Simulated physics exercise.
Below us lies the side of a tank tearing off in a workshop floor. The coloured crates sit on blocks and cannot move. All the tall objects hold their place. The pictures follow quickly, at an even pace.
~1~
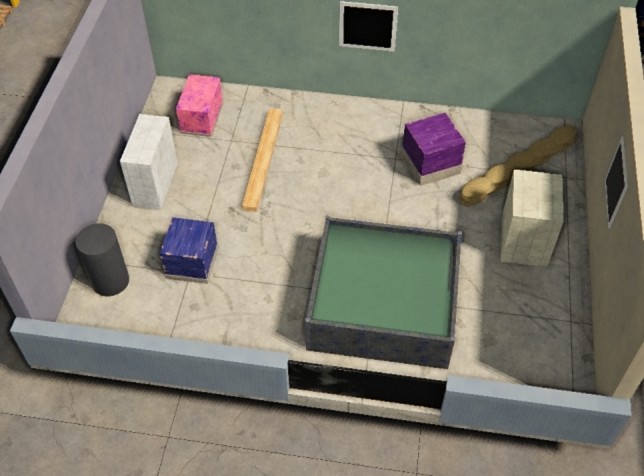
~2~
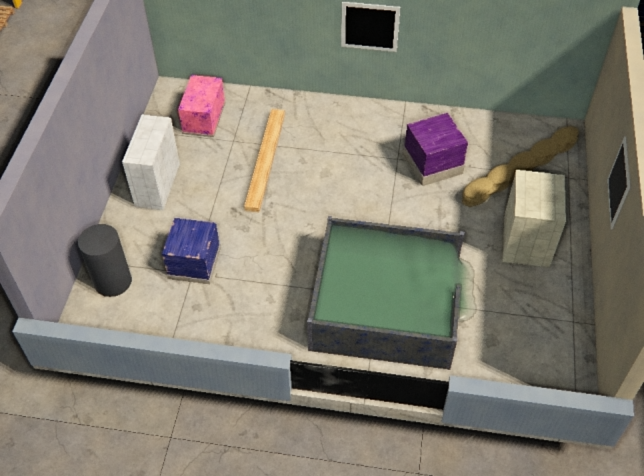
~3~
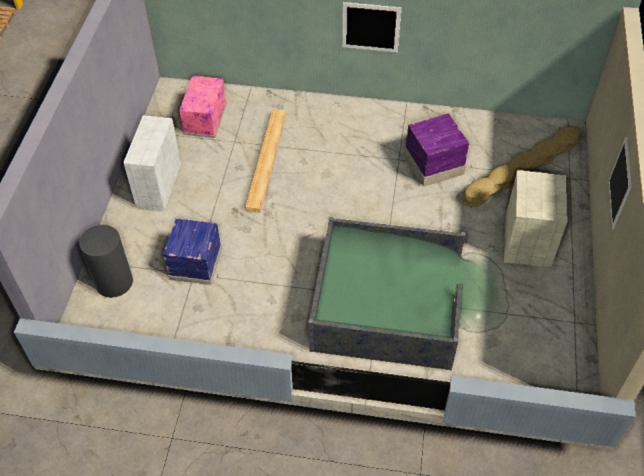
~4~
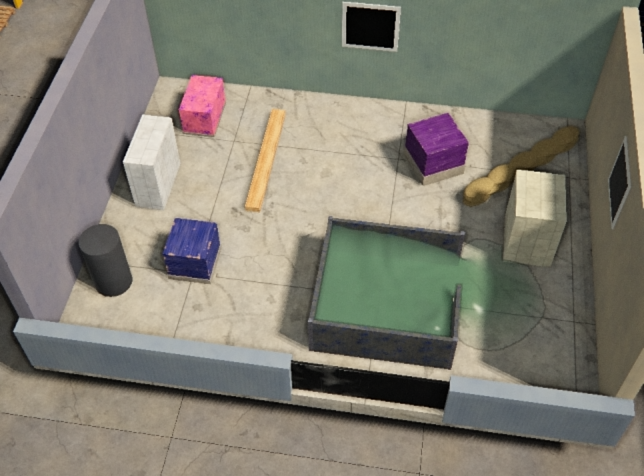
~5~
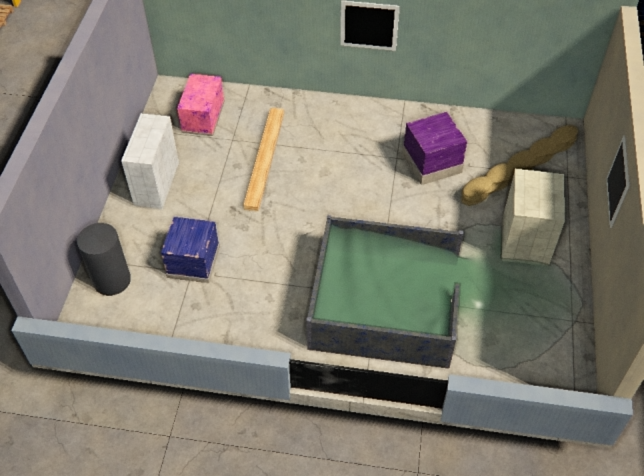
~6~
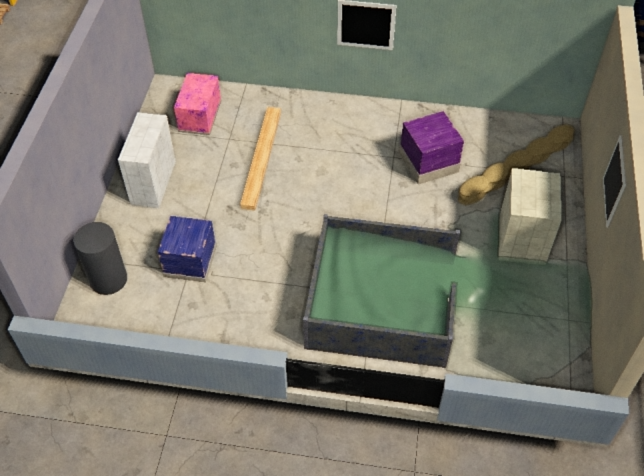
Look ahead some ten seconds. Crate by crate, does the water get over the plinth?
In the end: The purple crate escapes dry; the pink crate escapes dry; the blue crate escapes dry.
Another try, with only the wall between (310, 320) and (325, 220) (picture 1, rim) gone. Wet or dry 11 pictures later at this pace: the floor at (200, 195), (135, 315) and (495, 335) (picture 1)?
In that order: Awash, covered, no water.
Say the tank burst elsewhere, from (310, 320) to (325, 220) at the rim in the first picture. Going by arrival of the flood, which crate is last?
That is the one in purple.
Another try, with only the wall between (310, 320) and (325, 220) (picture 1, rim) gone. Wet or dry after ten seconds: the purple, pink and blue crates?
My reading: The purple crate remains dry; the pink crate takes water; the blue crate is wetted.
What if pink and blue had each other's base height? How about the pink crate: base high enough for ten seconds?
Then: The pink crate is spared.
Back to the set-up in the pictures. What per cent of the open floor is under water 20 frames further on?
Roughly 30 per cent.
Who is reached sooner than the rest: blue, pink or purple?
That is the purple crate.
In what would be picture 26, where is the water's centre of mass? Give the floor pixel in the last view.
Near (468, 288).
A moment on, water covers 15 % of the floor; the purple crate not reached, the pink crate not reached, the blue crate not reached.
Next, water covers 20 % of the floor; the purple crate water round its plinth, the pink crate not reached, the blue crate not reached.
Then, water covers 30 % of the floor; the purple crate water round its plinth, the pink crate not reached, the blue crate not reached.
Later, water covers 60 % of the floor; the purple crate water round its plinth, the pink crate not reached, the blue crate water round its plinth.
In the end, water covers 85 % of the floor; the purple crate stayed above the water, the pink crate stayed above the water, the blue crate stayed above the water.
